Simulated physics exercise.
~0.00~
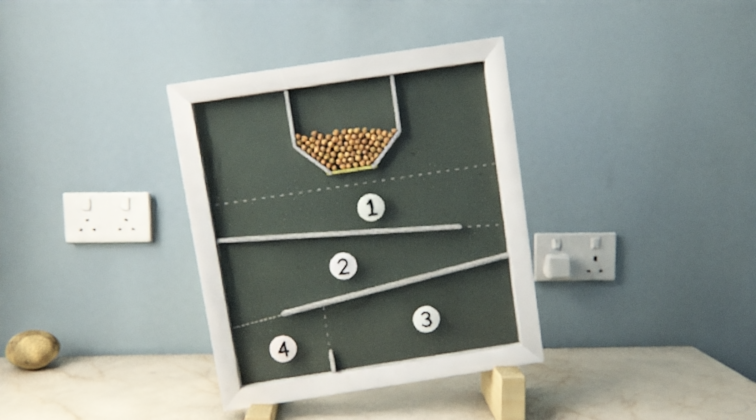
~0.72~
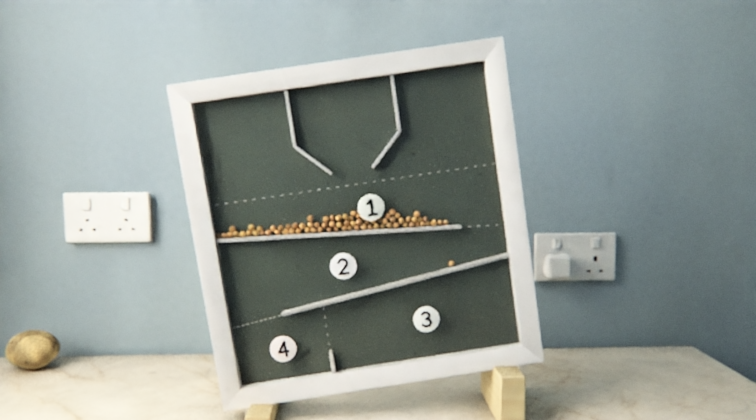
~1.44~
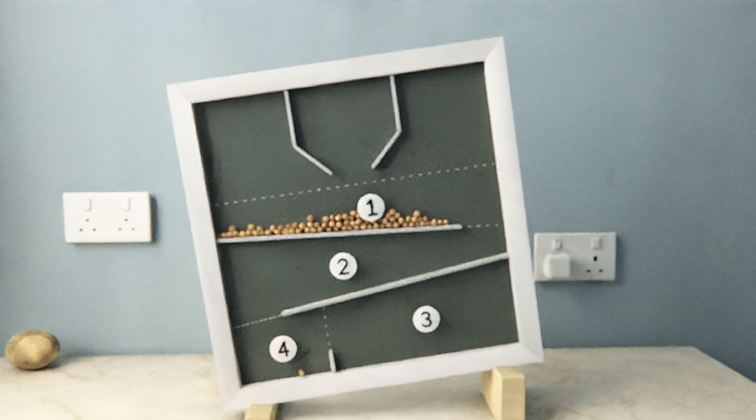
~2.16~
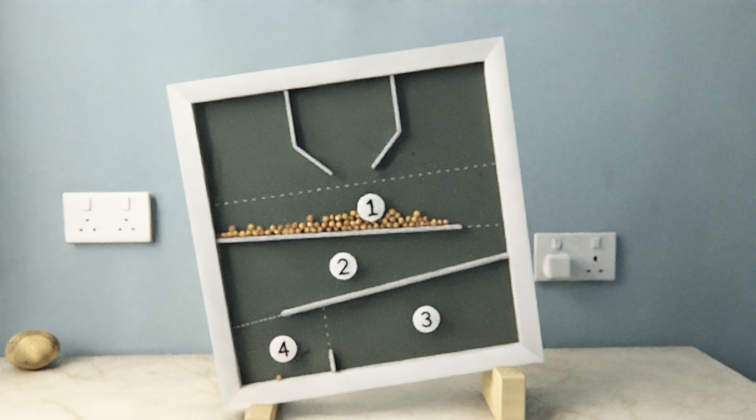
On a pale marble counter against a blue wall, seen straight on by a still camera, a tilted white-framed case with a dark green back stands on wooden supports between two white sockets, a golden-brown rounded object at far left. Tan beads fill a hopper at the top, above four numbered sections. The hopper opens at its base and the beads drop, spreading along the upper shelf in section one. A stray bead reaches the sloping lower shelf, then section four's floor. Finally, nearly all the beads rest on the upper shelf, the hopper empty.
